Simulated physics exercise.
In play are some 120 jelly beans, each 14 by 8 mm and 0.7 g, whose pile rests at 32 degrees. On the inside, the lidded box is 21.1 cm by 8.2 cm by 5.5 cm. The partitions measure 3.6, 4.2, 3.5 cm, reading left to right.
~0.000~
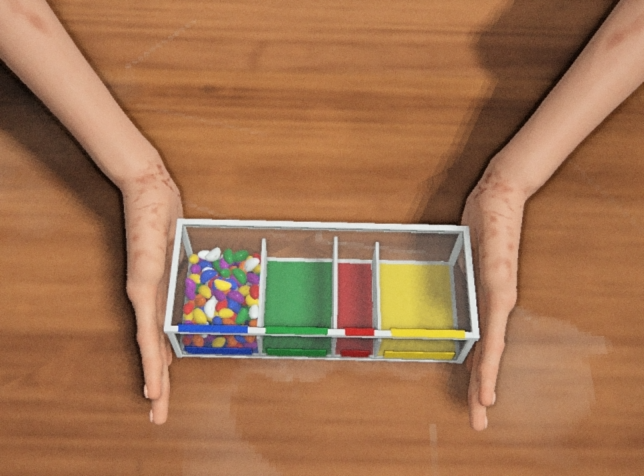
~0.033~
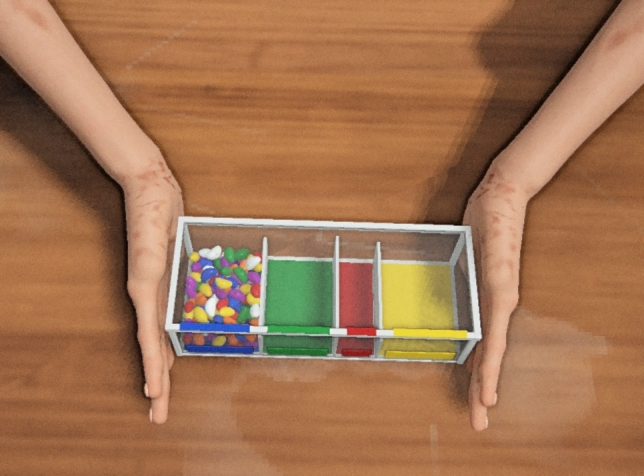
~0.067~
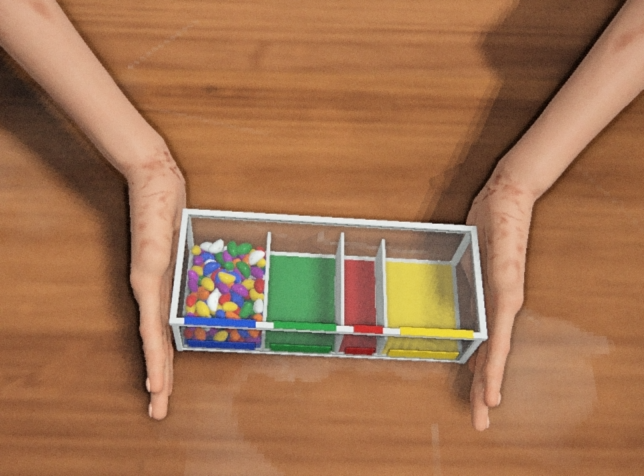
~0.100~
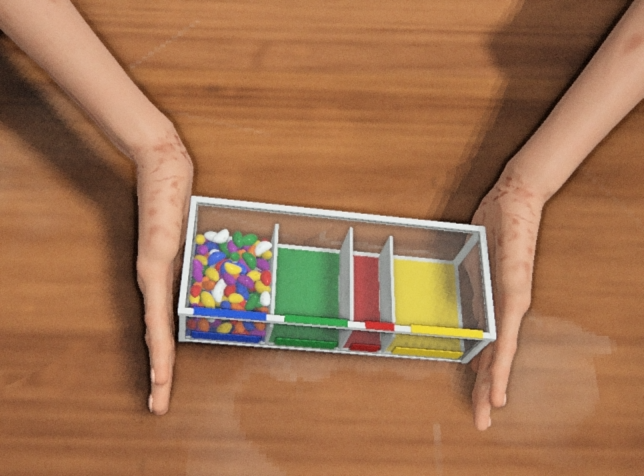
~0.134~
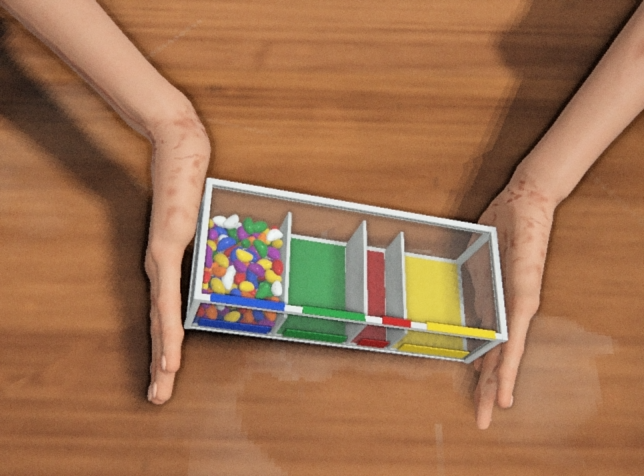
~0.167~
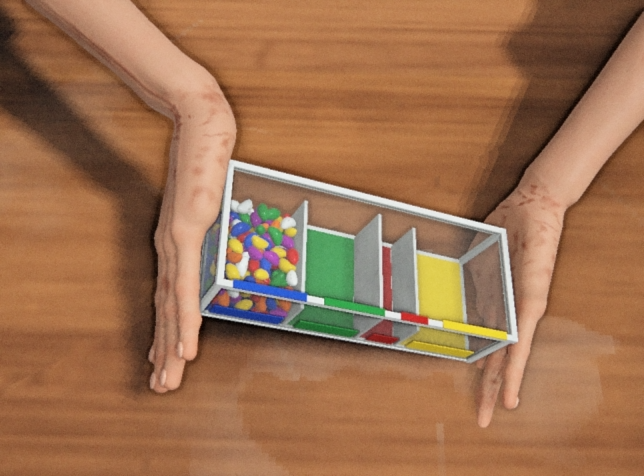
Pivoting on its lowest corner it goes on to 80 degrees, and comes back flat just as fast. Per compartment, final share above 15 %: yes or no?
Red no; blue yes; green yes; yellow no.
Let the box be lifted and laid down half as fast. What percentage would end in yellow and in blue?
Yellow 10 %, blue 60 %.
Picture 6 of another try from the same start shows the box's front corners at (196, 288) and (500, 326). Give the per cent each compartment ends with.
Each compartment ends like this: Red 0 per cent, blue 60 per cent, green 35 per cent, yellow 5 per cent.
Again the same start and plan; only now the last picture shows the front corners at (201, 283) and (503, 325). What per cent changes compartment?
Something like 25 in a hundred.
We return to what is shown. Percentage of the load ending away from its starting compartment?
Result: Roughly 35 %.
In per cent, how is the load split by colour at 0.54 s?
Red = 0, blue = 85, green = 15, yellow = 0 (percent).
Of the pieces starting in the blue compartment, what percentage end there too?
70 per cent, roughly.
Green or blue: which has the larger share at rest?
More settles in the blue compartment.
After 0.54 s, tilt 78 degrees; blue 85 %, green 15 %.
After 0.78 s, tilt 32 degrees; red 5 %, blue 65 %, green 25 %, yellow 5 %.
After 1.14 s, tilt 0 degrees; red 5 %, blue 65 %, green 25 %, yellow 5 %.
At rest (1.4 s), red 5 %, blue 65 %, green 25 %, yellow 5 %.
